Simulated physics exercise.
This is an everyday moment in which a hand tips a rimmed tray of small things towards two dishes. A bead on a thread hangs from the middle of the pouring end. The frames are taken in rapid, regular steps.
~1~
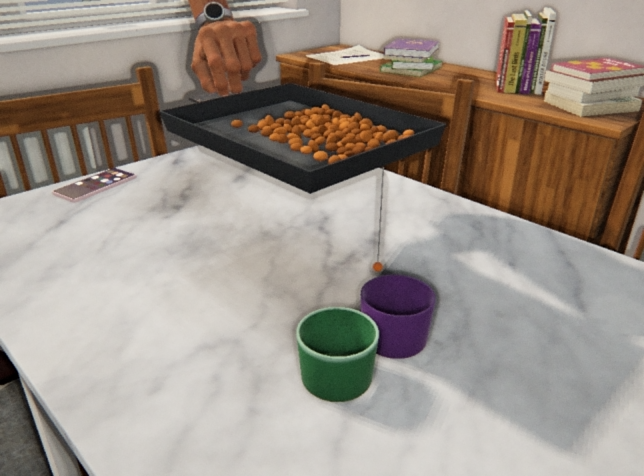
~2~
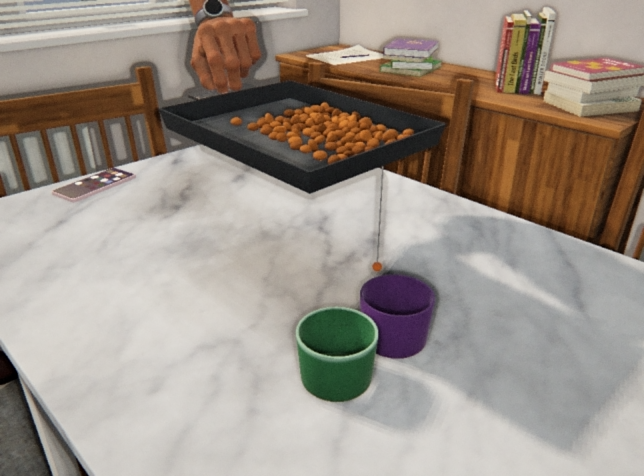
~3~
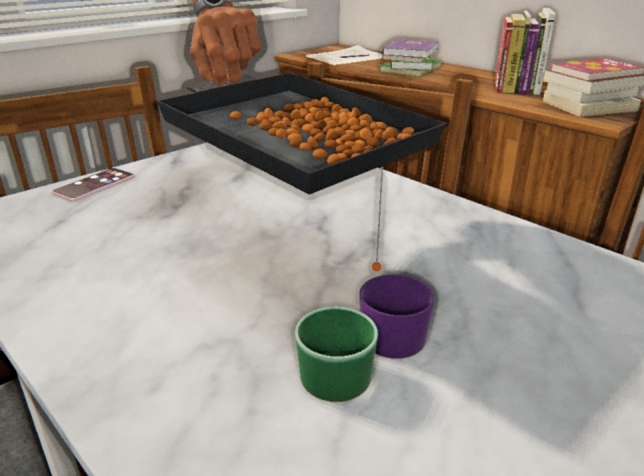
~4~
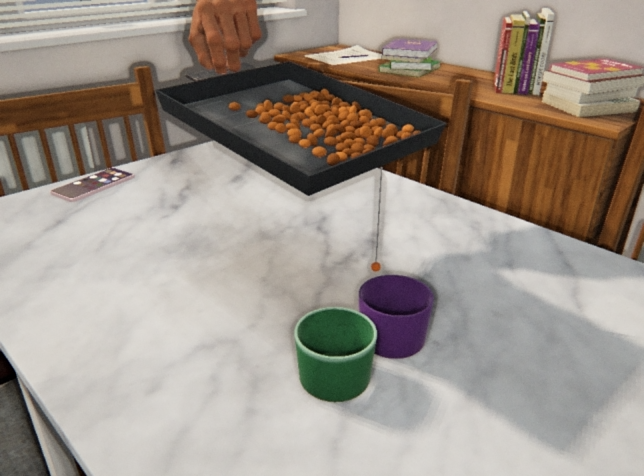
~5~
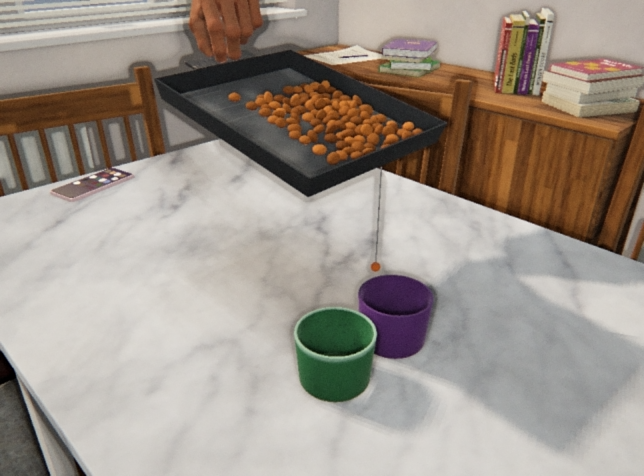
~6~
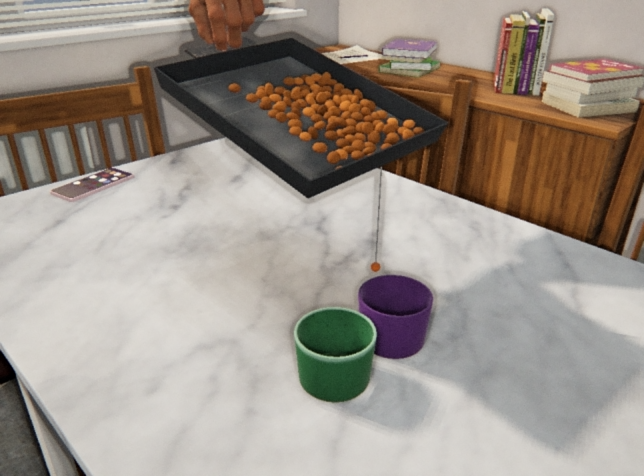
A hand slowly tilted a dark rimmed tray of small brown pieces a little further towards the near end, above a green dish and a purple dish, while the bead hung nearly still on its thread.
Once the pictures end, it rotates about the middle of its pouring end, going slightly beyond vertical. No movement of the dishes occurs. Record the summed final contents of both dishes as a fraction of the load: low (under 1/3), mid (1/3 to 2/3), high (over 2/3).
Recorded: Mid.
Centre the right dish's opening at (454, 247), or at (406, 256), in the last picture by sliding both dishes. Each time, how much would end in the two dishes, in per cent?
Around 0 and around 0 per cent, in that order.
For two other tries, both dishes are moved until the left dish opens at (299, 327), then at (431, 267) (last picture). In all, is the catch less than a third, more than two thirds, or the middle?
At the first spot I'd expect under a third, and at the second spot less than a third.
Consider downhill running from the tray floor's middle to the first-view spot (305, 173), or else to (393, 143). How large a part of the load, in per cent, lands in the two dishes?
Lab note: Try one about 40 %, try two about 0 %.
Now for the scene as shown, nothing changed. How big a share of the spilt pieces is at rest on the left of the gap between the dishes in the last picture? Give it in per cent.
Estimate: About 0 percent.
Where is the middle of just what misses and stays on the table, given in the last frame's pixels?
Centre, final frame: Roughly (484, 414).
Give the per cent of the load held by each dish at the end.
The left dish keeps near 40 in a hundred, the right dish near 10 in a hundred.
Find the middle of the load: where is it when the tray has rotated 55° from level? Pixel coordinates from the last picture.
The load's middle is around (363, 124).
Soon, tray tipped steeply; all on the tray.
A while on, tray tipped right over; most on the tray; a stray few in the left dish; a small part in the air.
Towards the end, tray tipped past a quarter turn; about half in the left dish; a small part in the right dish; about half outside both.
Finally, tray tipped past a quarter turn; about half in the left dish; a small part in the right dish; about half outside both.
